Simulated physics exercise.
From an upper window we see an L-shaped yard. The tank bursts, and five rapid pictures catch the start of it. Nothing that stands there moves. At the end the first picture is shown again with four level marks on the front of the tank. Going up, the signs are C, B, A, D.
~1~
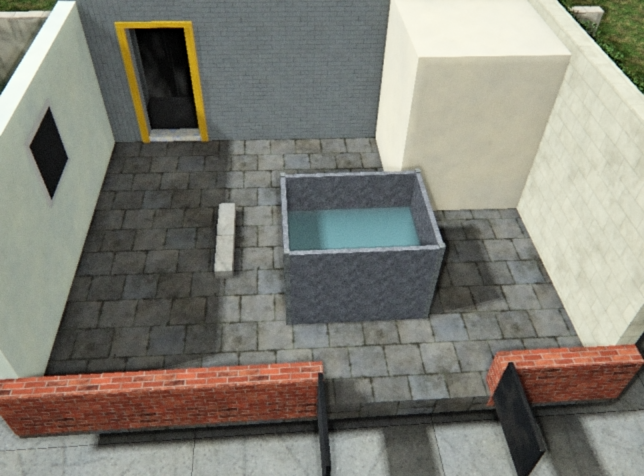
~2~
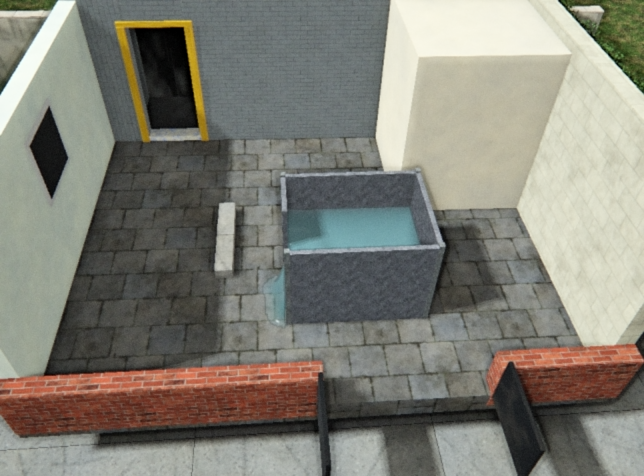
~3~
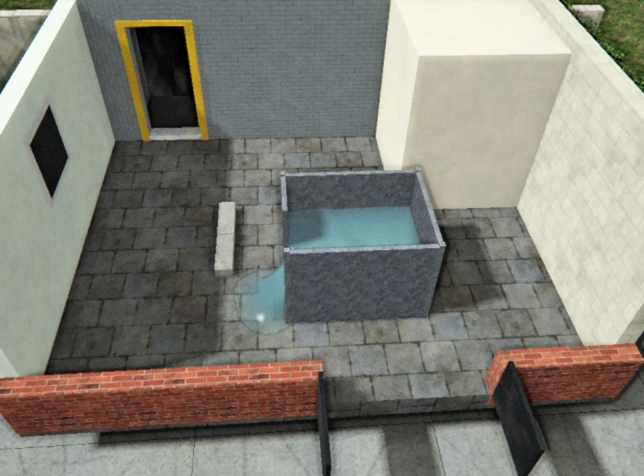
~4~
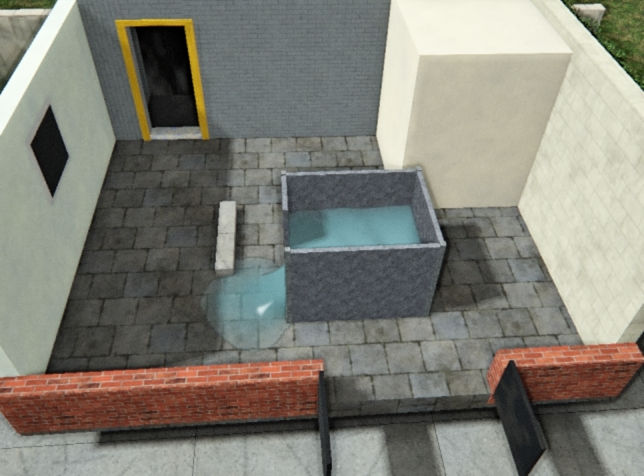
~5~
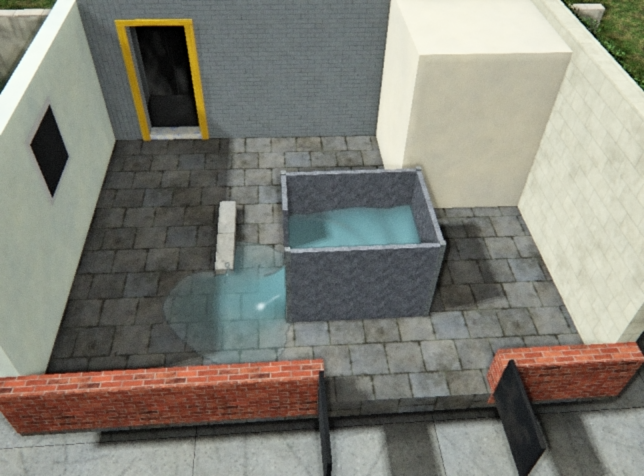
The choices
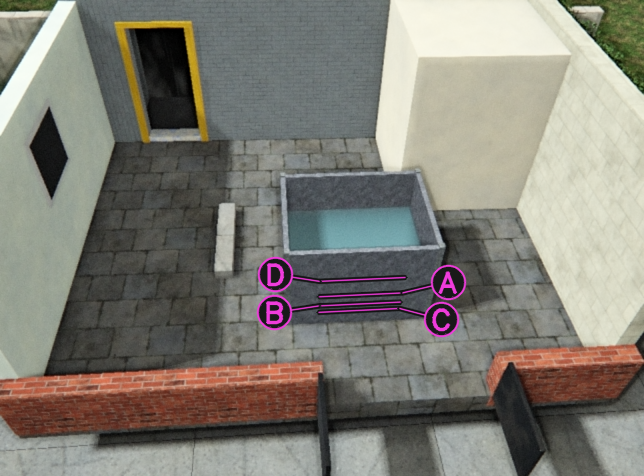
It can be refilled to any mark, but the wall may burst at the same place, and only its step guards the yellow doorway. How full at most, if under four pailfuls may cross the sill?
Mark A.
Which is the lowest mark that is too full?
It is D.
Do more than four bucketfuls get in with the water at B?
No, that is safe.
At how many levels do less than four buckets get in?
Three of the four.
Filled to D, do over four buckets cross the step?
Yes.
On the marked copy, A at (360, 294); B at (359, 303); C at (359, 310); D at (362, 279); from the bottom up C, B, A, D.
For mark A, a bucket or two gets in.
For mark B, nothing gets over.
For mark C, nothing gets over.
For mark D, about 11 bucketfuls get in.
